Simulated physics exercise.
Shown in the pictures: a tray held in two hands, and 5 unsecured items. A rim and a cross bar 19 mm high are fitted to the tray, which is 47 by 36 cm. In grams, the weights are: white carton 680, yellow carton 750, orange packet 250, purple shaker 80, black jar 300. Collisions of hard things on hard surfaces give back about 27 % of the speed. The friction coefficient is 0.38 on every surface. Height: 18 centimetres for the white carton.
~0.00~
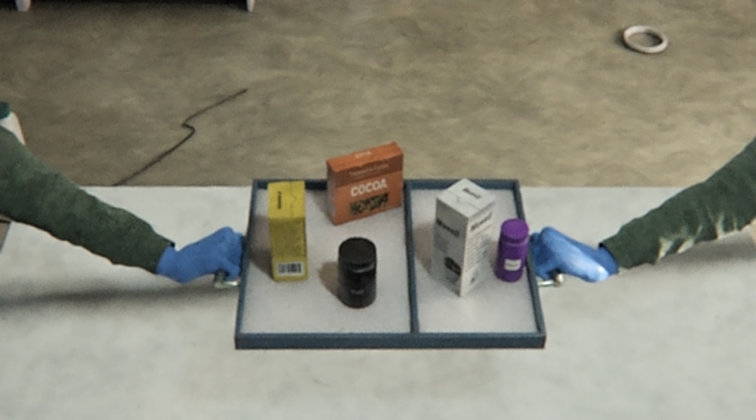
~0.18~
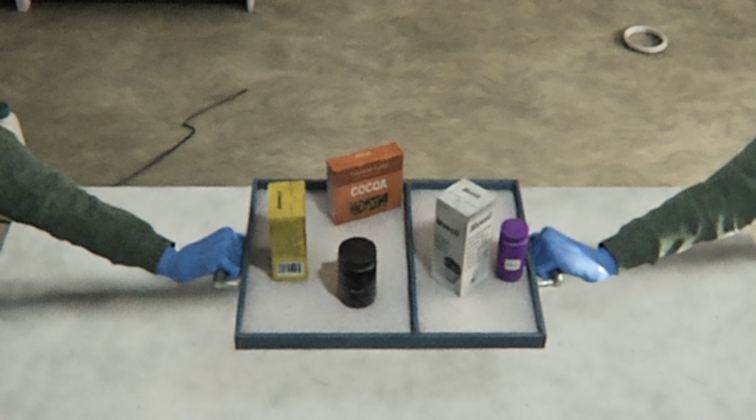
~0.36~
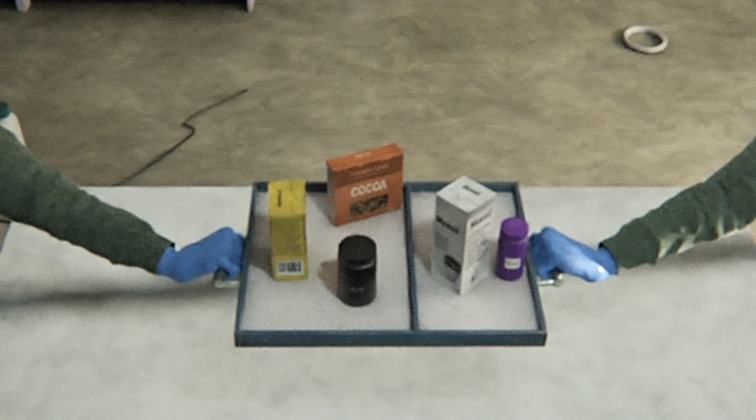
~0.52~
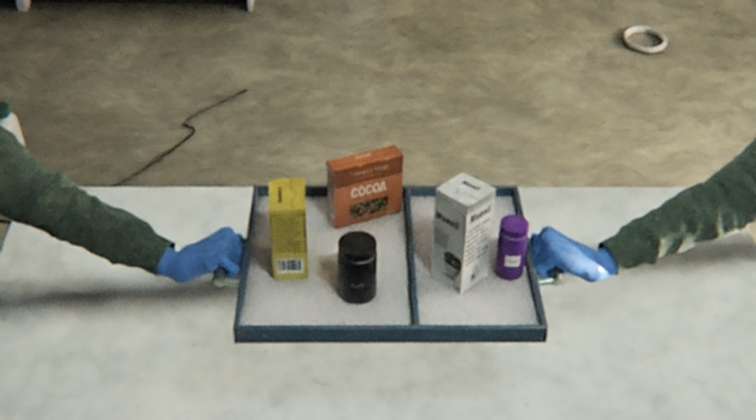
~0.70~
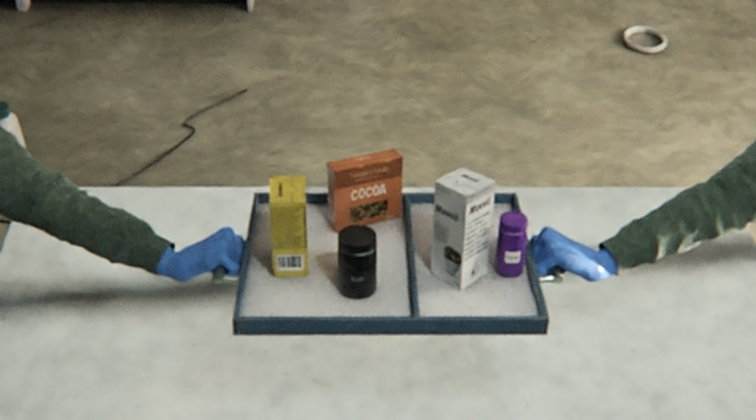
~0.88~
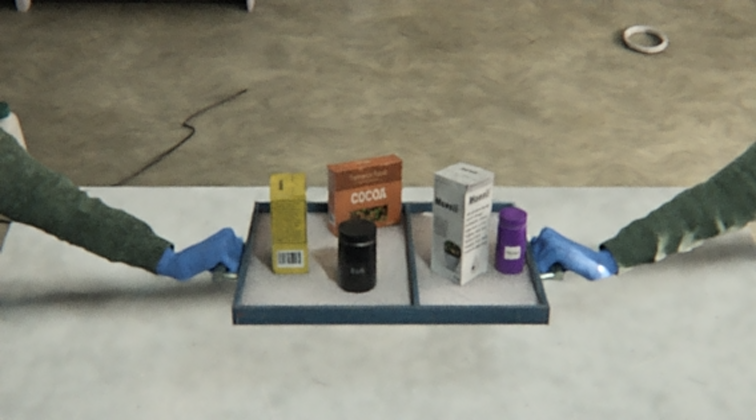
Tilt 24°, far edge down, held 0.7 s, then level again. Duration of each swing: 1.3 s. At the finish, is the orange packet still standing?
No.
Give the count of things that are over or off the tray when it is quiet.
The count comes out at 5.
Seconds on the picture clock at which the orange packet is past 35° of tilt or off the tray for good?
That comes at close to 1.3 seconds.
After 1.68 s, tray at 24°, far edge down; orange packet now off the tray; white carton slid 10 cm; yellow carton slid 9 cm.
After 2.38 s, tray at 22°, far edge down; white carton, yellow carton, purple shaker and black jar now off the tray.
After 2.78 s, tray at 11°, far edge down.
At rest (3.9 s), off the tray and tipped over, white carton, yellow carton, orange packet, purple shaker and black jar. Seen from the same camera at the end, orange packet near (353, 272).
